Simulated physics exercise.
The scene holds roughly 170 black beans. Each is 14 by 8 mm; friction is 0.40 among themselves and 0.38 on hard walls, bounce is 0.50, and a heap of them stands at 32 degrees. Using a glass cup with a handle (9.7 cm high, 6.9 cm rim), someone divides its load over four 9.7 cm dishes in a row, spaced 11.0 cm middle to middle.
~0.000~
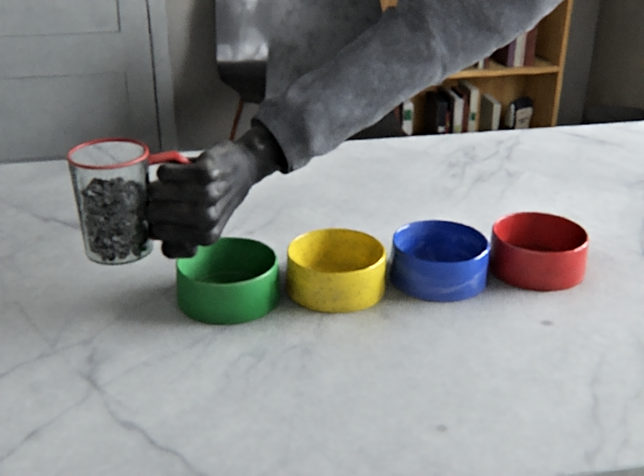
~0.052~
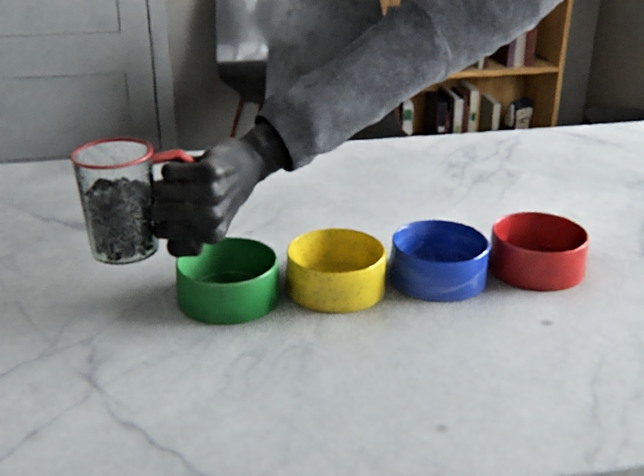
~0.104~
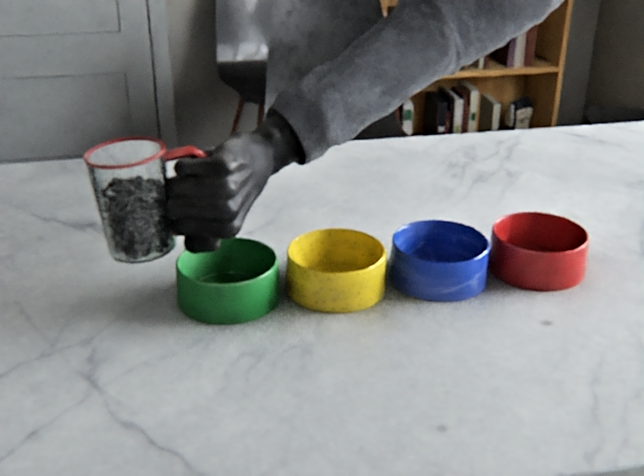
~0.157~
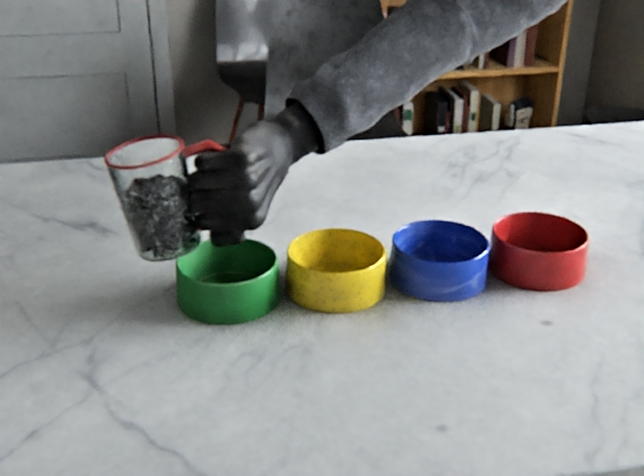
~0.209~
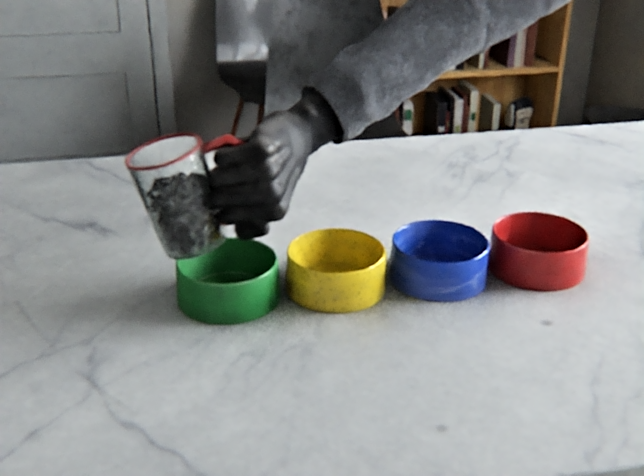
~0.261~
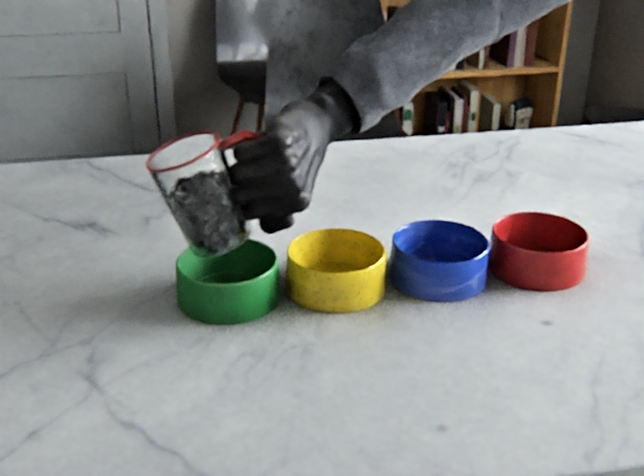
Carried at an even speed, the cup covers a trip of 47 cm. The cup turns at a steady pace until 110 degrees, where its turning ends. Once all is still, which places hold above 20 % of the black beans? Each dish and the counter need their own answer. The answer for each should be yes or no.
Red - yes, blue - no, green - no, yellow - no, counter - no.
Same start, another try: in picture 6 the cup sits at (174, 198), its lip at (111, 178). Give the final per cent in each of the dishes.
Dish by dish: Red 10 per cent, blue 20 per cent, green 0 per cent, yellow 60 per cent.
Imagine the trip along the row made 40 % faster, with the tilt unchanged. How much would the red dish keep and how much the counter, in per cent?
Then the red dish gets 100 and the counter 0.
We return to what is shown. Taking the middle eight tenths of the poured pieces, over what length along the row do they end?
That stretch comes to around 5 cm.
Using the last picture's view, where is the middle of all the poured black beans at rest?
At about (530, 251).
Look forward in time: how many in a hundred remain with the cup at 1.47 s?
Around 90 in a hundred.
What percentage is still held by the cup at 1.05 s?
Roughly 100 %.
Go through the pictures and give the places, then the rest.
The first picture shows cup at (114, 203), tilt 0 degrees, lip at (68, 156), moved 0.0 cm; middle of the pieces at (112, 219); green dish at (227, 260); yellow dish at (336, 250); blue dish at (441, 241); red dish at (540, 232).
The second picture shows cup at (119, 202), tilt 1 degrees, lip at (73, 156), moved 0.5 cm; middle of the pieces at (117, 219).
The third picture shows cup at (134, 201), tilt 4 degrees, lip at (86, 157), moved 1.8 cm; middle of the pieces at (133, 218).
The fourth picture shows cup at (157, 199), tilt 9 degrees, lip at (106, 160), moved 3.9 cm; middle of the pieces at (157, 216).
The fifth picture shows cup at (180, 198), tilt 14 degrees, lip at (127, 162), moved 6.1 cm; middle of the pieces at (182, 214).
The sixth picture shows cup at (203, 196), tilt 18 degrees, lip at (147, 165), moved 8.2 cm; middle of the pieces at (205, 212); green dish at (227, 260); yellow dish at (336, 250); blue dish at (441, 241); red dish at (540, 232). The cup turns about 90 degrees a second and travels 41 cm a second.
After 0.74 s, tilt 62 degrees; cup holds 100 %.
Then, at 1.05 s, tilt 91 degrees; cup holds 100 %.
After 1.47 s, tilt 110 degrees; cup holds 90 %, red 10 %.
At rest (3.1 s), red 100 %, blue 0 %, green 0 %, yellow 0 %, counter 0 %.
